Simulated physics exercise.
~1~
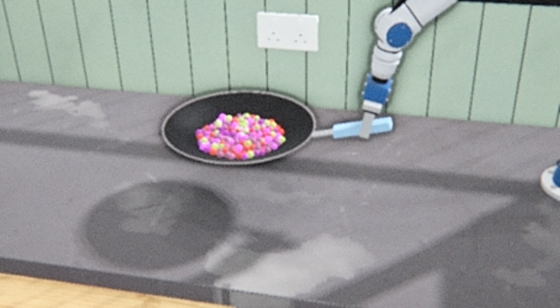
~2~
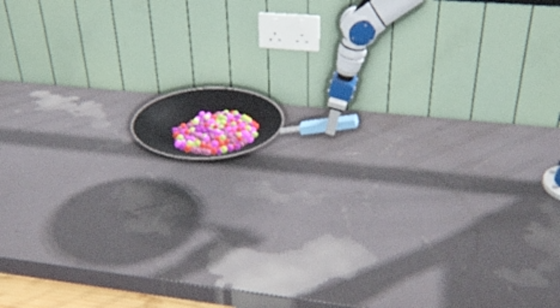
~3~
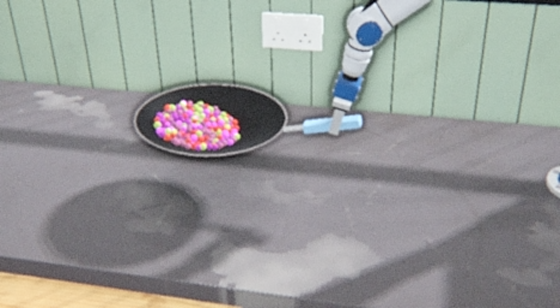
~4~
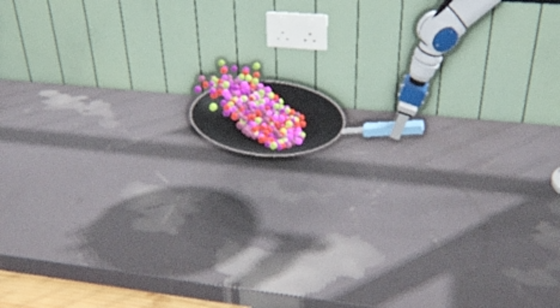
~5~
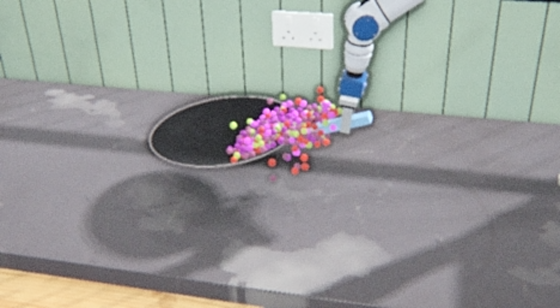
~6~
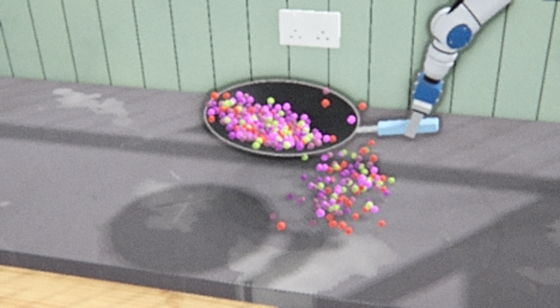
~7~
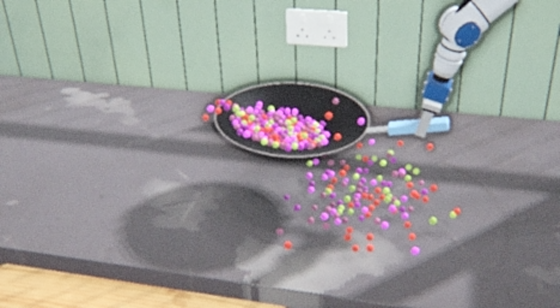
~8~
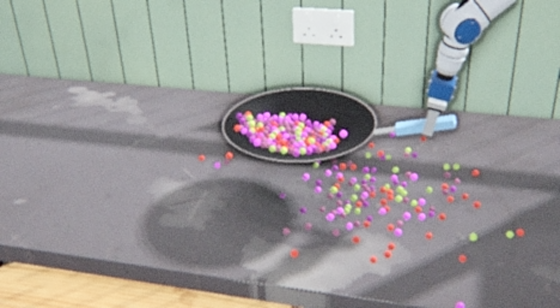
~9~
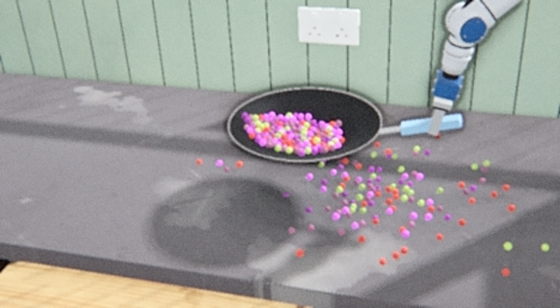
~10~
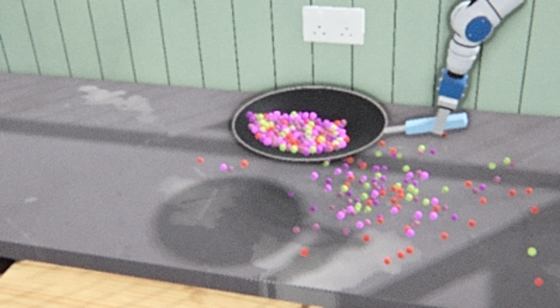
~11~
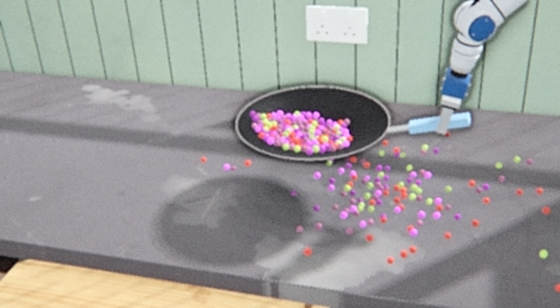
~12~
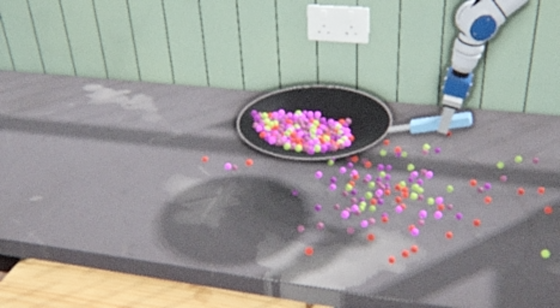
Colourful round sweets spilled over the right side of a black wok as a robot arm swung it left, right and back again above a grey counter, scattering many across the surface, though the larger share stayed heaped in the pan.
